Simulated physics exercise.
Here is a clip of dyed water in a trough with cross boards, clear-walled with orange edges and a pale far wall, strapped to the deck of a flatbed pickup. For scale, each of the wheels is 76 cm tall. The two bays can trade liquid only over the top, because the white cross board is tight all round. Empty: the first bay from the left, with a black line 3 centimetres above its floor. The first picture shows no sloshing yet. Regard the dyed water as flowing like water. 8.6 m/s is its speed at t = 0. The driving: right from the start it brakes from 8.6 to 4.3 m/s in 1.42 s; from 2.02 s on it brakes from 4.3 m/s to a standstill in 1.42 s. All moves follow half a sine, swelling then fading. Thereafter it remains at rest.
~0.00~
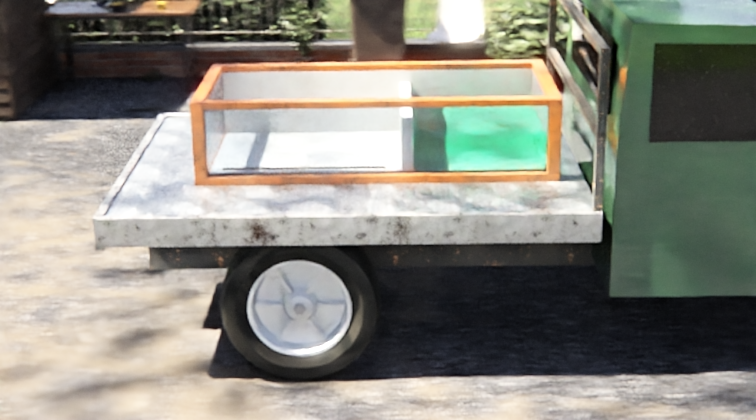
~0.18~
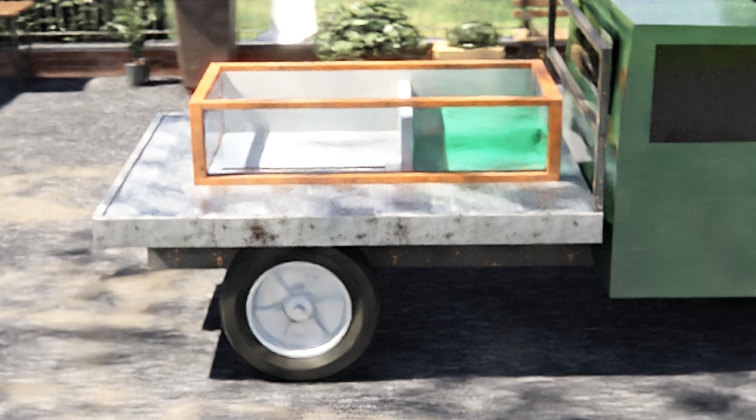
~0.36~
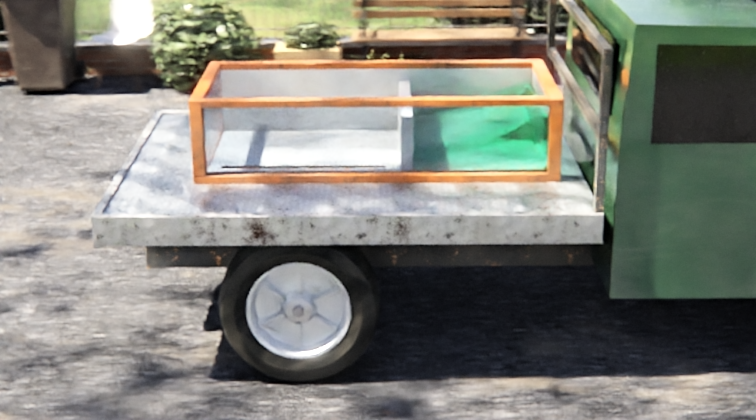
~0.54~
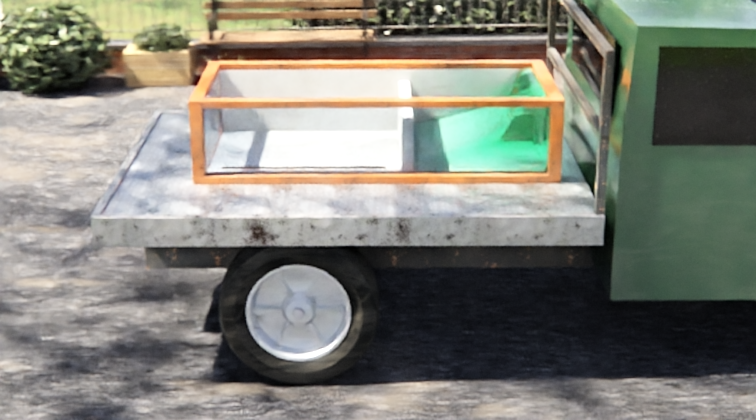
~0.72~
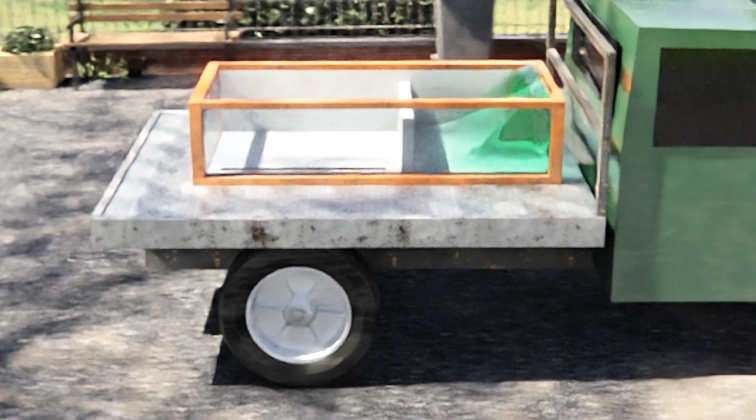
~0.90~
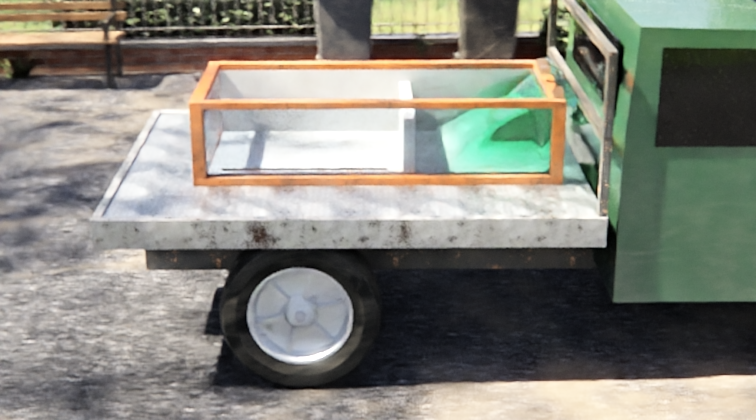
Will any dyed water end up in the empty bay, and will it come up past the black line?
No, none gets in.
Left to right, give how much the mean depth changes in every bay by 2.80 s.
From the left: 0, 1 down.
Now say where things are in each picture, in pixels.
The first picture shows surface heights from the left, dry, (479, 127); board top at (407, 118); the front is on the right, levels are read along the near wall; a wheel hub at (299, 313).
The second picture shows surface heights from the left, dry, (479, 128).
The third picture shows surface heights from the left, dry, (479, 128).
The fourth picture shows surface heights from the left, dry, (480, 134).
The fifth picture shows surface heights from the left, dry, (480, 135).
The sixth picture shows surface heights from the left, dry, (482, 126); a wheel hub at (300, 320); dyed water is coming over the front.
By 1.70 s the mean depths from the left are 0, 19 cm; 3 per cent is out, over the front.
By 2.80 s the mean depths from the left are 0, 19 cm; 3 per cent is out, over the front.
By 4.00 s the mean depths from the left are 0, 19 cm; 4 per cent is out, over the front.
By 6.43 s the mean depths from the left are 0, 19 cm; 4 per cent is out, over the front.
